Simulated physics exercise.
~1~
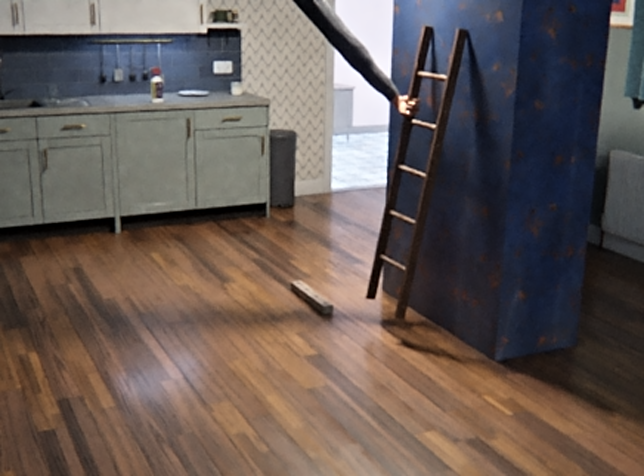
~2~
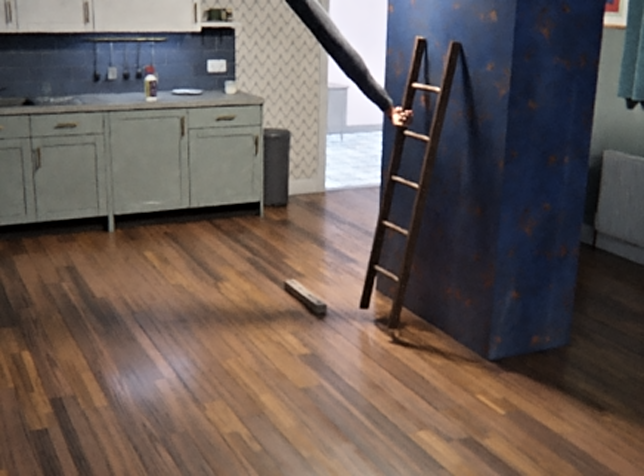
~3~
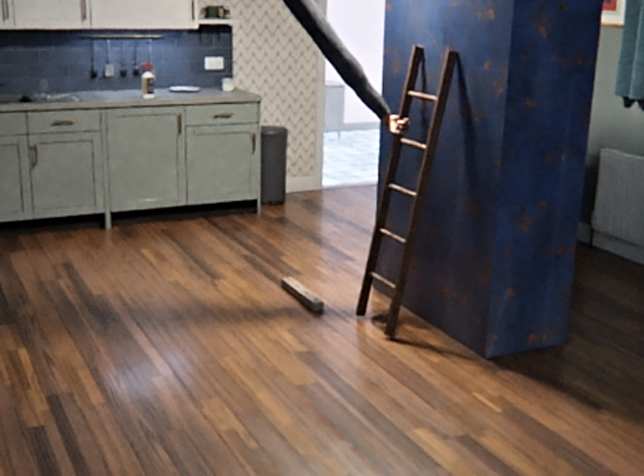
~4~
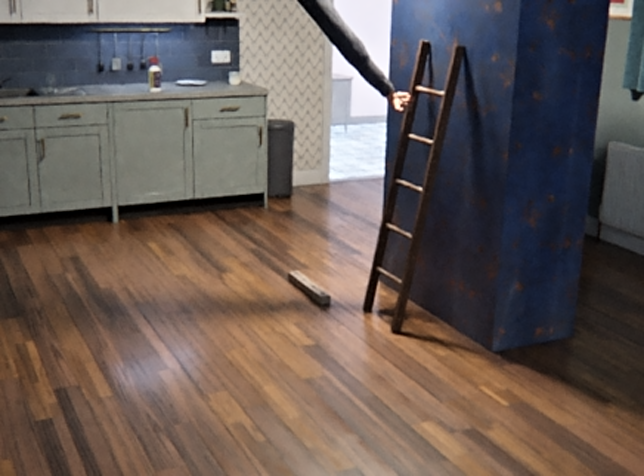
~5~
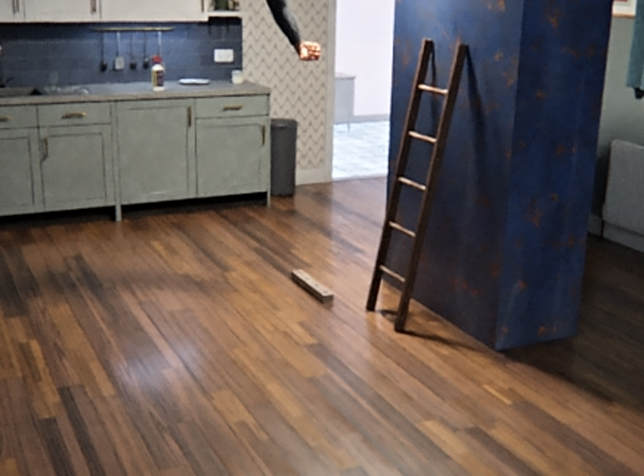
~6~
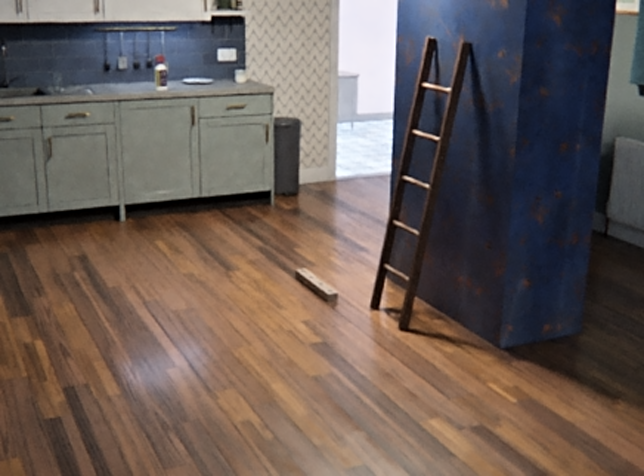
In a kitchen with a dark wooden floor and pale green cabinets, an outstretched arm in a dark sleeve holds a brown ladder-like rack beside a tall, dark blue cupboard. A short strip of wood lies on the floor to the left of the rack. The hand lowers the rack slightly, settling its feet on the boards as it leans against the cupboard. The fingers then let go, and the arm draws back up and to the left until it is out of view. Left alone, the rack stays leaning in place, and the strip of wood remains where it was.
